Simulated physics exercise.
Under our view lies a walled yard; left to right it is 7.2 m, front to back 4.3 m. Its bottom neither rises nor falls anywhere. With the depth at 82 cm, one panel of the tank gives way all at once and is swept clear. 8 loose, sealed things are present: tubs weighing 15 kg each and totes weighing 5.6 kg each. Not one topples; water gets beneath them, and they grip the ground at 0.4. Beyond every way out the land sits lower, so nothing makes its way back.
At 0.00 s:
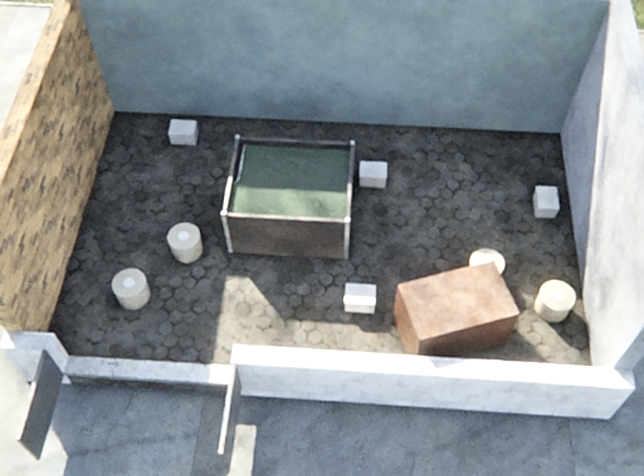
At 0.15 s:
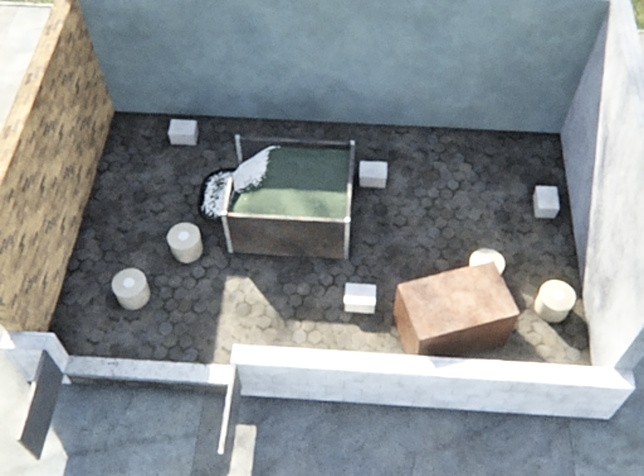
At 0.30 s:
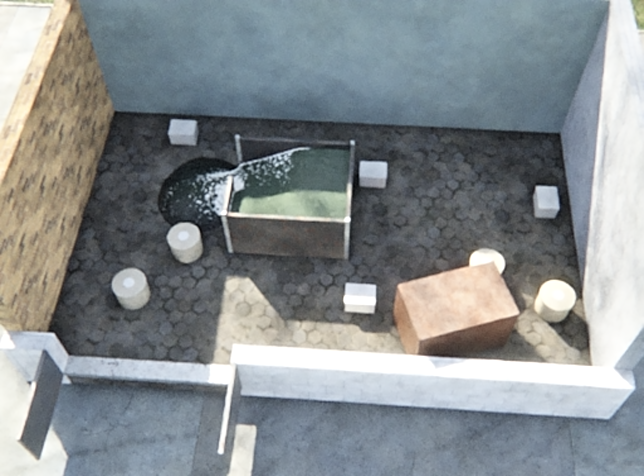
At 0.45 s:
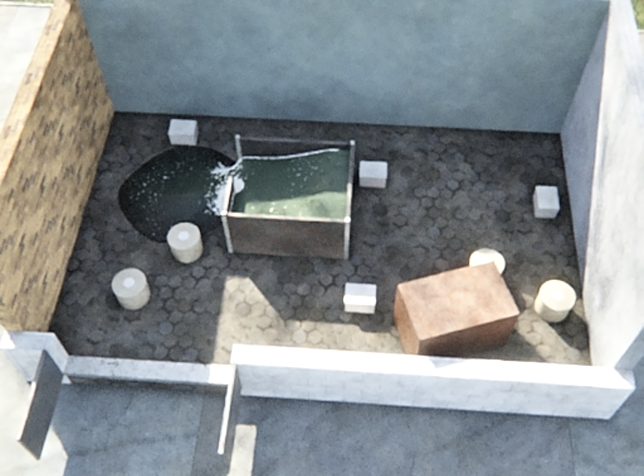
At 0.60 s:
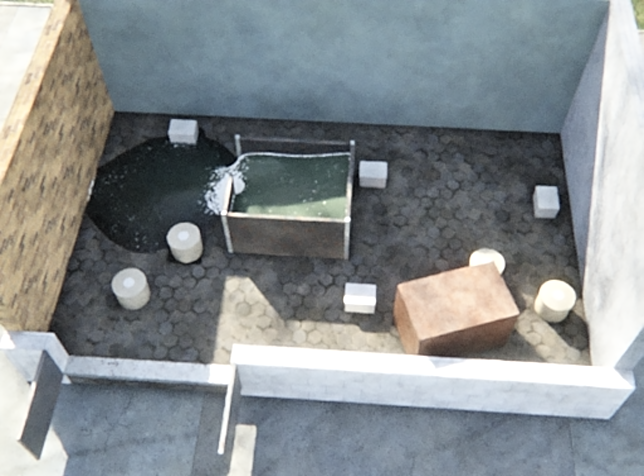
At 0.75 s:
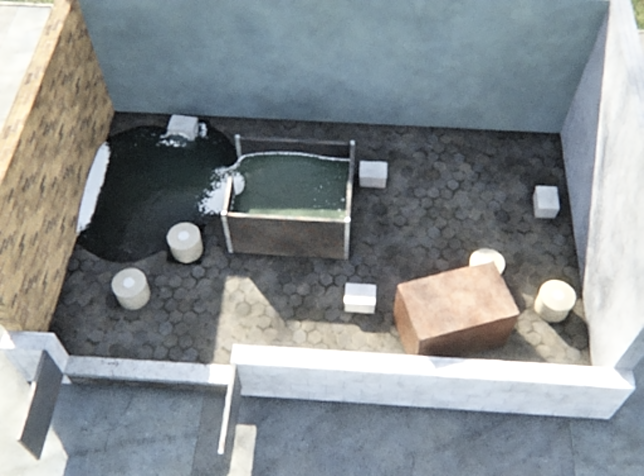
Water pours from the tank's left side and spreads across the paving to the brick wall.
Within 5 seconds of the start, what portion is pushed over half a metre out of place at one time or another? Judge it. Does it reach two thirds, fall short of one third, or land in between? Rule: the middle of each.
Answer: The small band.
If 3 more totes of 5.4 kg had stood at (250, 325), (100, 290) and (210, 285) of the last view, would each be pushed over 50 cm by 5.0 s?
In that order: Under, over, short of it.
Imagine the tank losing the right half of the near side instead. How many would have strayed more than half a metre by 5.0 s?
Then it comes to 3.
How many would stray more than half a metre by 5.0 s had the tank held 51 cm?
That would give 1.
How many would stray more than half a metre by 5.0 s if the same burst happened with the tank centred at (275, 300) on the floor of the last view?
That gives 3 of them.
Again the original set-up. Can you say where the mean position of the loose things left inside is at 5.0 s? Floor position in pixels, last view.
Averaged position, last view: Near pixel (398, 249).
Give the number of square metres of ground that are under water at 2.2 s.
That flooded area is roughly 10.0 m2.
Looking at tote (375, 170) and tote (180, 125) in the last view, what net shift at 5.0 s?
First: 60 cm. Second: 450 cm.
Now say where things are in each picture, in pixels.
In the first picture, a tote at (183, 127) rests on the ground; a tub at (558, 295), on the bottom; water covers 2.1 m2; 0 of 8 have shifted.
In the second picture, a tote at (183, 127) rests on the ground; a tub at (558, 295) rests on the ground; 2.6 m2 under water; 0 of 8 have shifted.
In the third picture, a tote at (183, 127), on the bottom; a tub at (558, 295) rests on the ground; 3.4 m2 under water; 0 of 8 have shifted.
In the fourth picture, a tote at (183, 127), on the bottom; a tub at (558, 295) rests on the ground; water covers 4.5 m2; 0 of 8 have shifted.
In the fifth picture, a tote at (183, 127), on the bottom; a tub at (558, 295) rests on the ground; water covers 5.8 m2; 0 of 8 have shifted.
In the sixth picture, a tote at (182, 123) rests on the ground, 9 cm from its start; a tub at (558, 295), on the bottom; 6.8 m2 under water; 1 of 8 have shifted.
After 1.1 s 0 of 8 are over 50 cm from their spots; 1 afloat.
After 2.2 s 0 of 8 are over 50 cm from their spots; 1 afloat.
After 3.5 s 1 of 8 are over 50 cm from their spots; 0 afloat.
After 5.0 s 2 of 8 are over 50 cm from their spots, and 2 have been at some point; 0 afloat.
